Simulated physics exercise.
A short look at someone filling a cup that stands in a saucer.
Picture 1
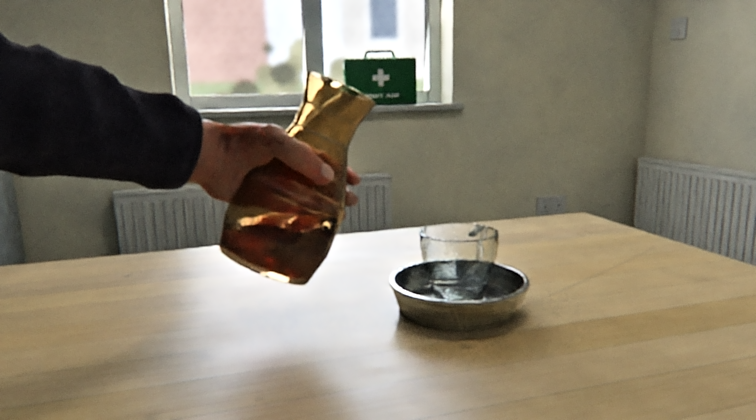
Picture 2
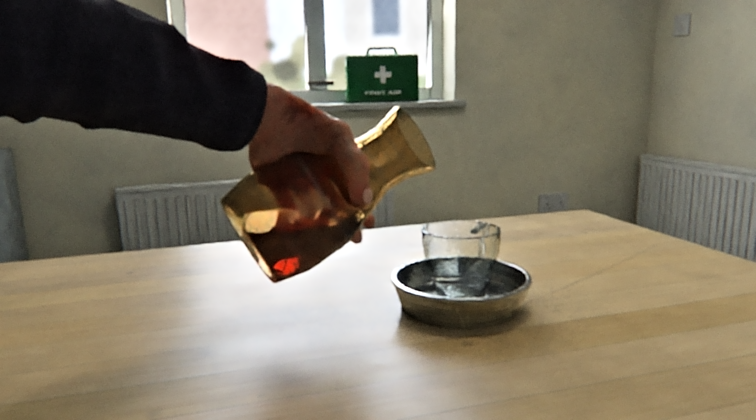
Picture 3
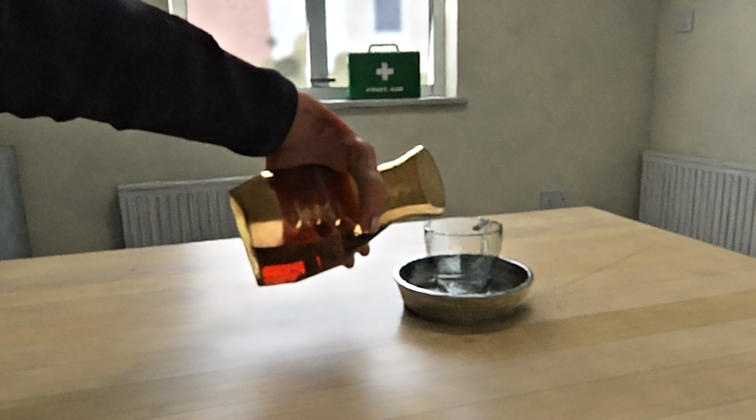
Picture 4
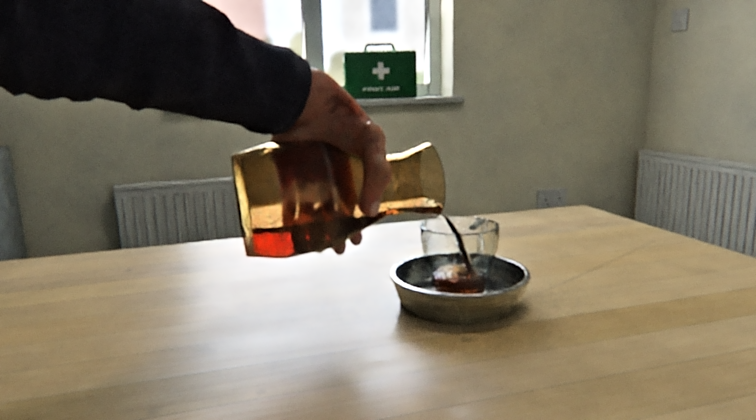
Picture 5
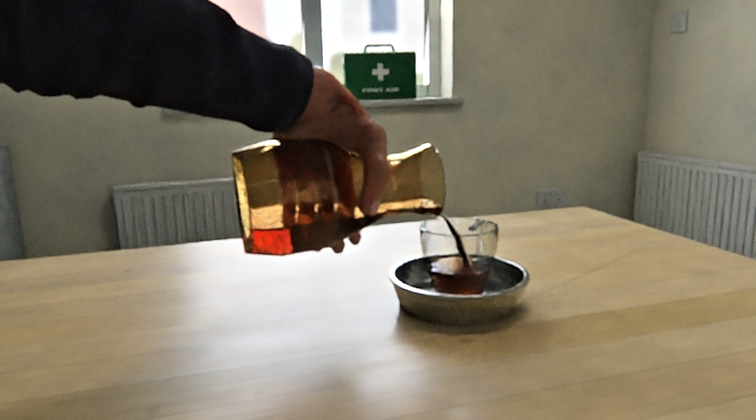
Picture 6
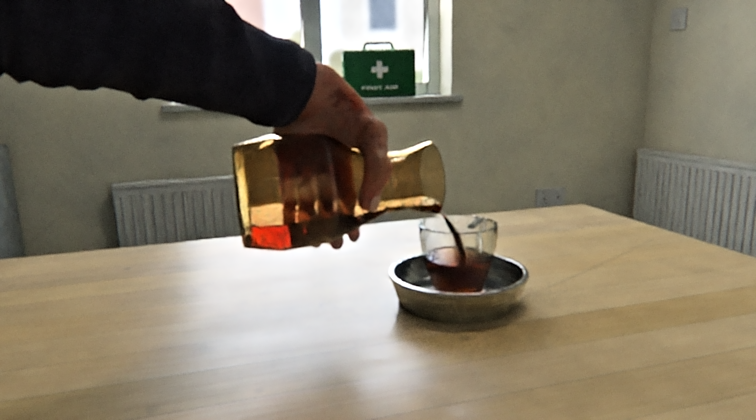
We see a hand bring an amber glass carafe rightward over a wooden table, tilting it until it lies nearly horizontal, then pour a dark stream into a clear cup standing in a metallic dish, the liquid rising to about half full.
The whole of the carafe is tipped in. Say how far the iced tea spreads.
It runs over into the saucer only.
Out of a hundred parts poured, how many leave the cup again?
I make it 15 per cent.
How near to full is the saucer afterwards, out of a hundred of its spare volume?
Close to 20 %.
Soon after, the cup is about three quarters full; the saucer is dry.
Later, the cup is full to the brim; the saucer is wet, with room to spare.
In the end, the cup is full to the brim; the saucer is wet, with room to spare.
